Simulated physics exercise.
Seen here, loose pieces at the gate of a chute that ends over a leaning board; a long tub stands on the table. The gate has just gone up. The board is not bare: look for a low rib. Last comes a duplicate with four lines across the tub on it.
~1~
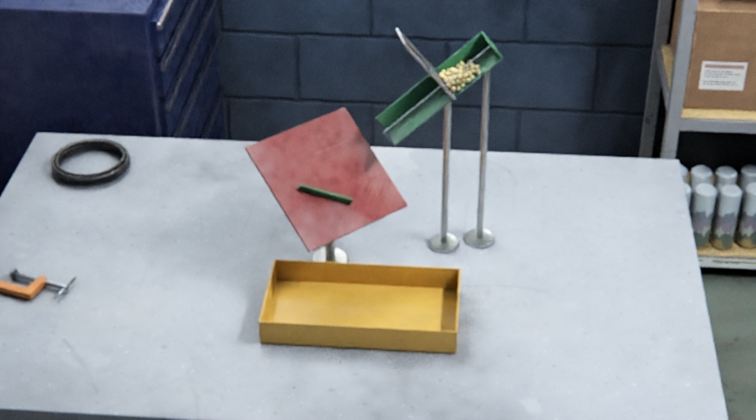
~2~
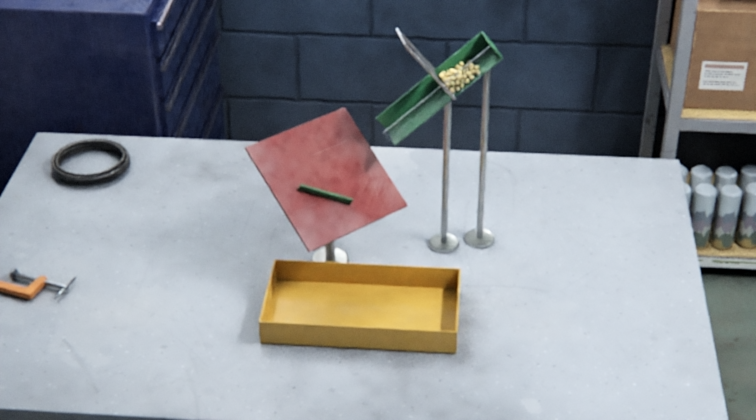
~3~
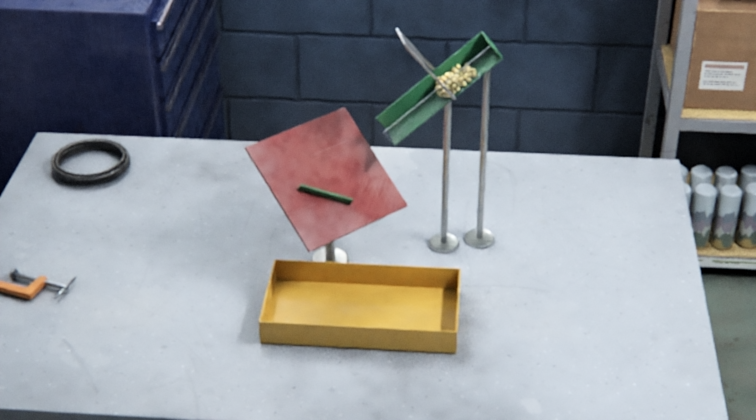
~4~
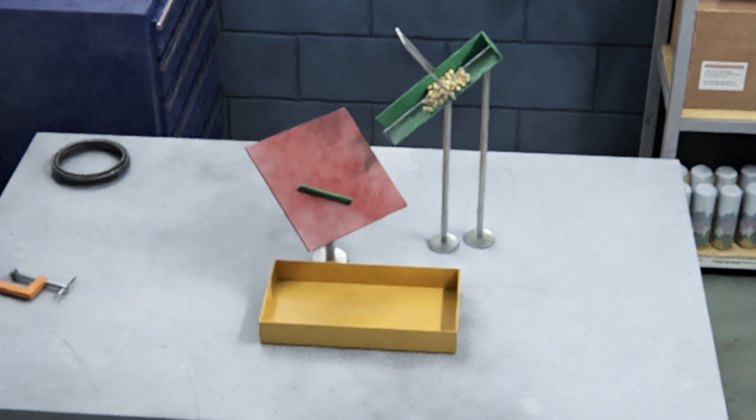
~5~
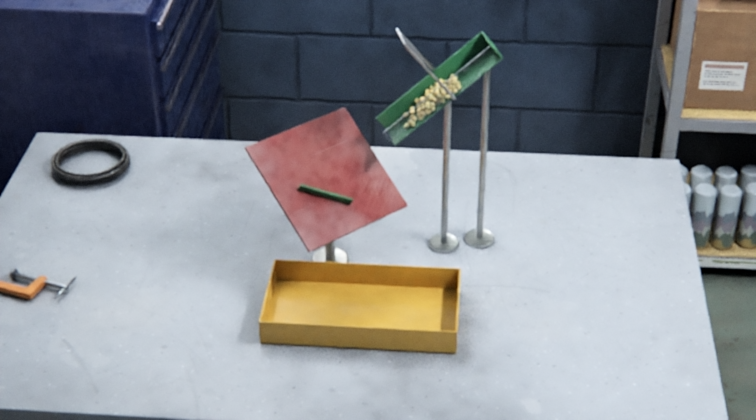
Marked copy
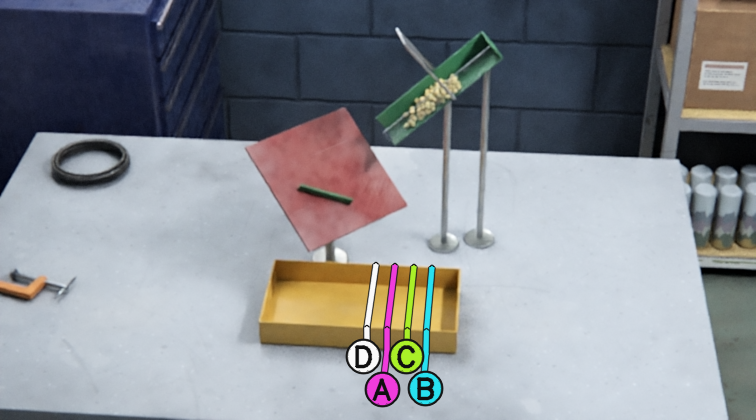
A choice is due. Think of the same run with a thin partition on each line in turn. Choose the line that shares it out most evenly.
A is best.
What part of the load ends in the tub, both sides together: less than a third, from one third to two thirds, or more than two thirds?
About that: More than two thirds.
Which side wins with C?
More lands on the left.
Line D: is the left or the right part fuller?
The right side.
On the marked copy, line A crosses the front rim at (387, 328); line B crosses the front rim at (426, 330); line C crosses the front rim at (407, 329); line D crosses the front rim at (366, 327).
For line A, of what is caught, about half on the left of the divider, about half on the right.
For line B, of what is caught, nearly all on the left of the divider, a small part on the right.
For line C, of what is caught, most on the left of the divider, a small part on the right.
For line D, of what is caught, a small part on the left of the divider, most on the right.
